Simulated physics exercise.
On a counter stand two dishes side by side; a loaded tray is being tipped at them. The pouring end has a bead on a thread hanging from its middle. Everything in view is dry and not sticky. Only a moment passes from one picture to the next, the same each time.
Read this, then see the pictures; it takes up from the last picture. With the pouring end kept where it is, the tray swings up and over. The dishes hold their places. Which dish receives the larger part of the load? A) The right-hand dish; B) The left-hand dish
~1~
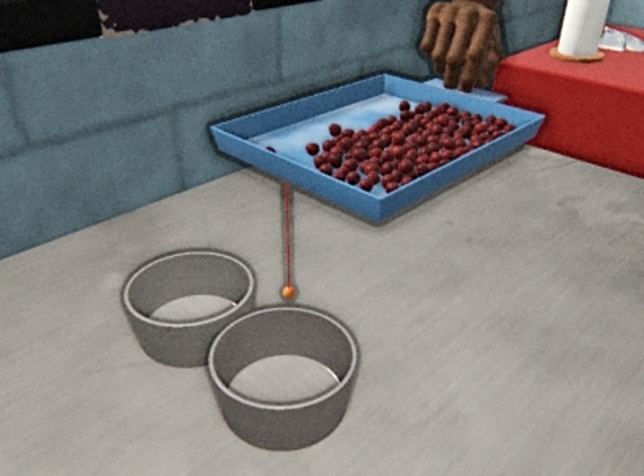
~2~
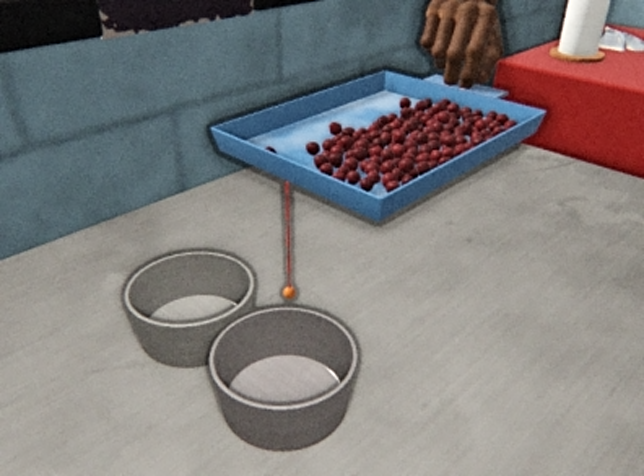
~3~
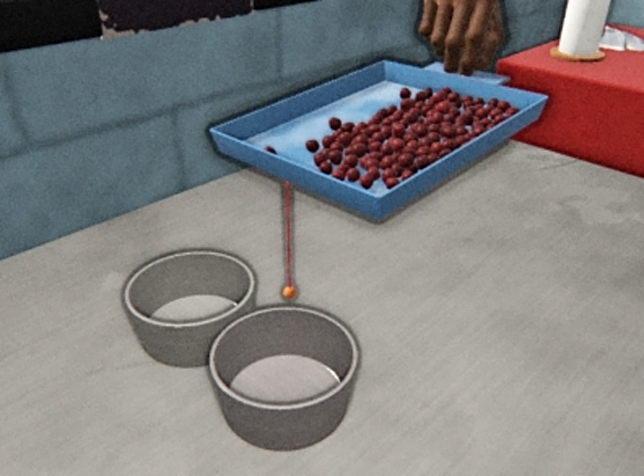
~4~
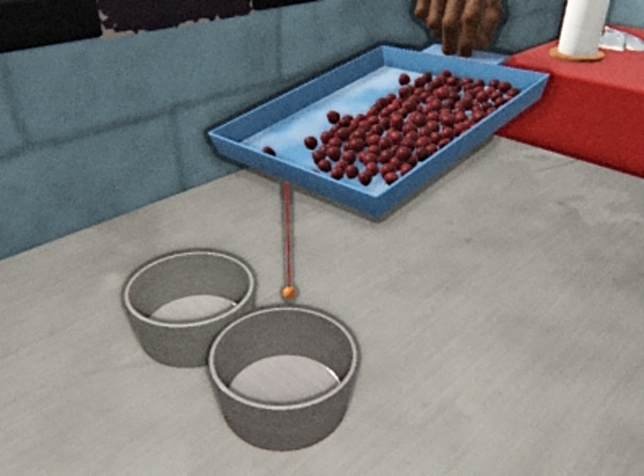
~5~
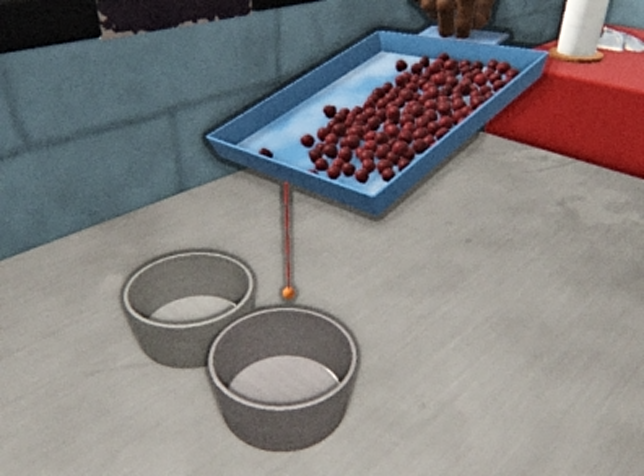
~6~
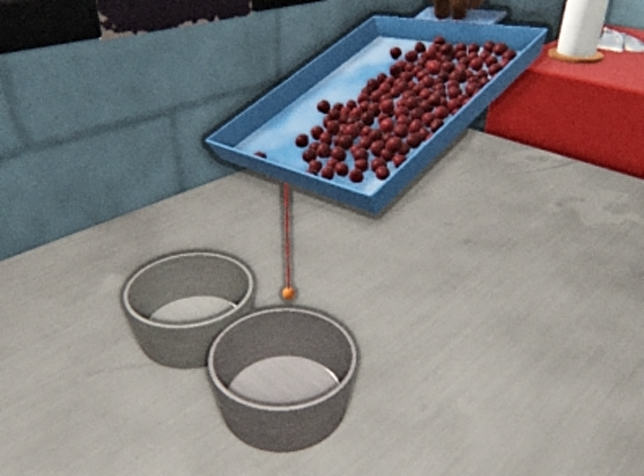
Answer: B.
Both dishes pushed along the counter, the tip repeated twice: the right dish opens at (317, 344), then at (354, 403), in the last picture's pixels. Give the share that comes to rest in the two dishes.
It would be roughly 60 per cent in the first placement and roughly 50 per cent in the second.
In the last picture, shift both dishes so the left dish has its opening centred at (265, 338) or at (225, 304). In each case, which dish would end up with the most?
With the dishes at the first place it's the left-side dish, and at the second it's the left-side dish.
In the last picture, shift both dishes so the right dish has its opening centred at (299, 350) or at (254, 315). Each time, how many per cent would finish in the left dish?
You'd get 60 in a hundred first and 20 in a hundred after that.
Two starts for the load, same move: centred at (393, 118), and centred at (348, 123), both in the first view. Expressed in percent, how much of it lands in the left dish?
Close to 70 in a hundred, then close to 60 in a hundred.
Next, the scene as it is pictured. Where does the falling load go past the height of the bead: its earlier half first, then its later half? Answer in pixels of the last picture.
The early half goes through (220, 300), the late half through (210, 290).
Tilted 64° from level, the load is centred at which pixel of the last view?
(287, 132).
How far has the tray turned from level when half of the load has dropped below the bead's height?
It sits at roughly 105°.
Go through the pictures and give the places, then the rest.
The first picture shows corners of the pouring end (218, 127) and (379, 195), level; middle of the load (416, 139), dried cherries; left dish (139, 332); right dish (229, 411); bead on its thread (289, 293).
The second picture shows corners of the pouring end (218, 128) and (379, 194), level; middle of the load (416, 137).
The third picture shows corners of the pouring end (217, 129) and (378, 193), tipped barely, lowest at the left corner; middle of the load (417, 129).
The fourth picture shows corners of the pouring end (216, 132) and (376, 192), tipped a little, lowest at the left corner; middle of the load (416, 118).
The fifth picture shows corners of the pouring end (214, 135) and (373, 191), tipped a little, lowest at the left corner; middle of the load (413, 107).
The sixth picture shows corners of the pouring end (213, 138) and (370, 190), tipped clearly, lowest at the left corner; middle of the load (408, 98), about a tenth on the move; left dish (139, 333); right dish (228, 412).
Just after the last frame, tray tipped steeply; almost all on the tray; just a few in the left dish; just a few outside both; about a tenth in the air.
A moment on, tray tipped past a quarter turn; roughly a third on the tray; about a tenth in the right dish; about a tenth in the left dish; about a tenth outside both; roughly a quarter in the air.
Further on, tray tipped past a quarter turn; roughly a quarter in the right dish; roughly half in the left dish; roughly a quarter outside both.
When it is over, tray tipped past a quarter turn; roughly a quarter in the right dish; roughly half in the left dish; roughly a quarter outside both.
